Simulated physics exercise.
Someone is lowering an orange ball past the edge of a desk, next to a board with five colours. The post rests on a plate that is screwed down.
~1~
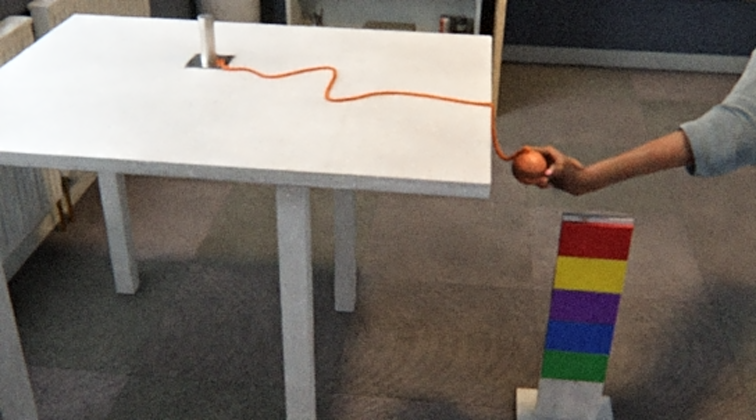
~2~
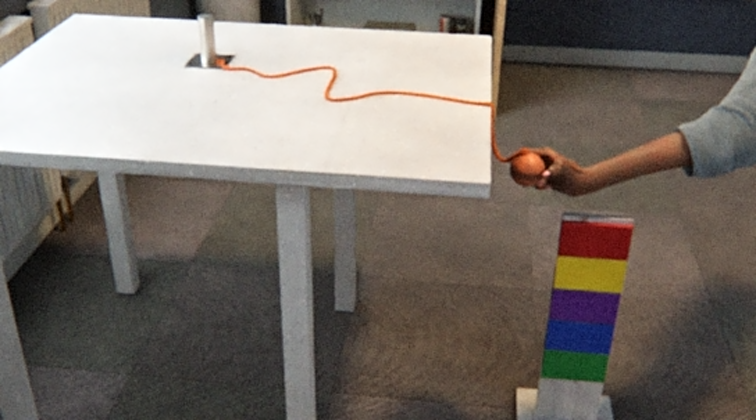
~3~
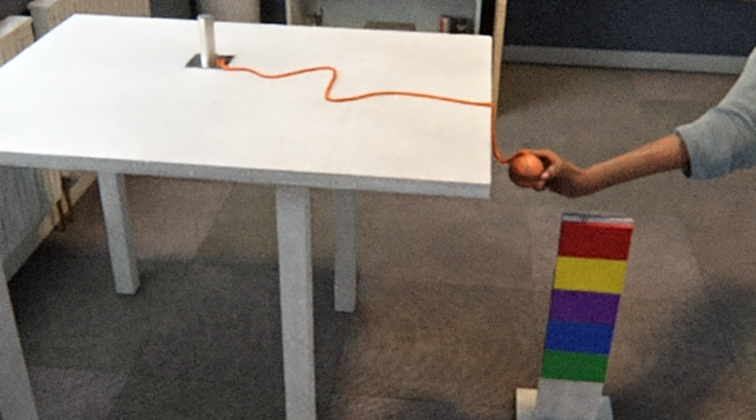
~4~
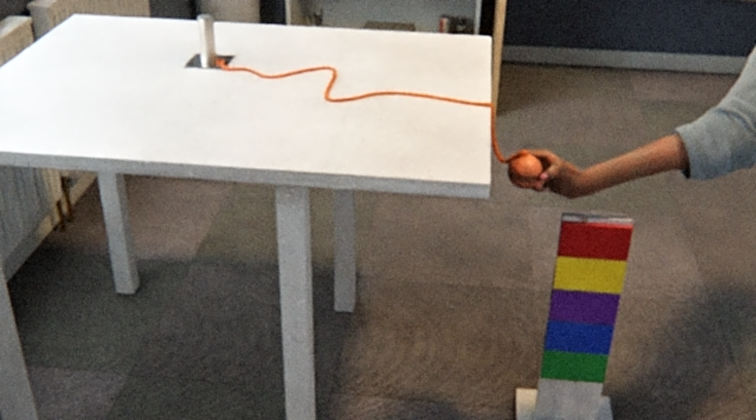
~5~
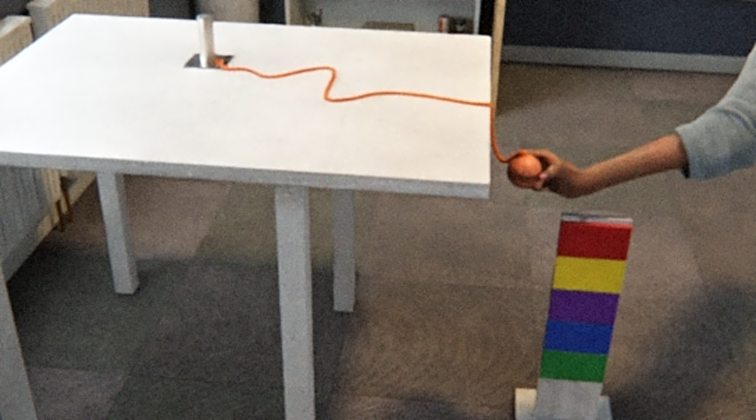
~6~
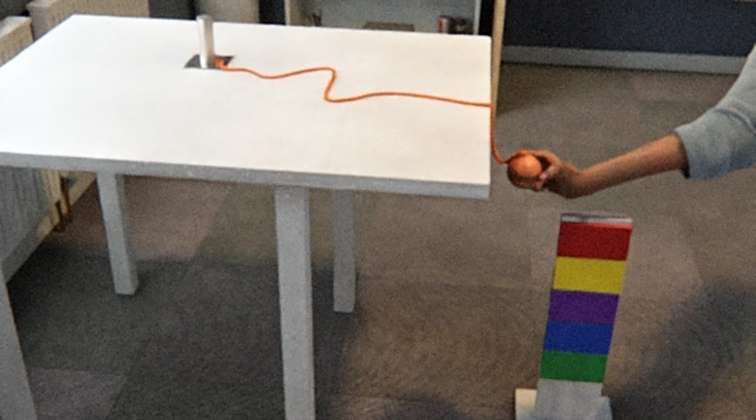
To begin with, a hand at the right holds an orange ball beside a white table, with an orange cord running from it across the tabletop to a small upright post. The hand keeps gripping the ball above a colour-banded board, and almost nothing moves throughout.
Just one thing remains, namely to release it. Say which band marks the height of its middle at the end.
The purple band marks it.
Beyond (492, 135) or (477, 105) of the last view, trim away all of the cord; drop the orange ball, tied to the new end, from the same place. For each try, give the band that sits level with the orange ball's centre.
Yellow; red.
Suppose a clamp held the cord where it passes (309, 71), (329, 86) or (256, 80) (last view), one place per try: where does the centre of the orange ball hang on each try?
Near (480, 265), then (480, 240), then (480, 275).
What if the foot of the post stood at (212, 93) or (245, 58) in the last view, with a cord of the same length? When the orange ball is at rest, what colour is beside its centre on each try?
Going case by case, it's blue and then blue.
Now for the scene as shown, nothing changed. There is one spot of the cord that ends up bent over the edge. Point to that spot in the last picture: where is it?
It sits at about (377, 94).
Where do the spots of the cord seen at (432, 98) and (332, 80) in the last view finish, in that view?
I'd say about (488, 159) for one and about (389, 88) for the other.
Early on, ball near (501, 297); level with purple.
Midway, ball near (452, 283); level with purple.
Near the end, ball near (485, 294); level with purple.
Finally, ball near (475, 291); level with purple. Its middle rests at the purple band.
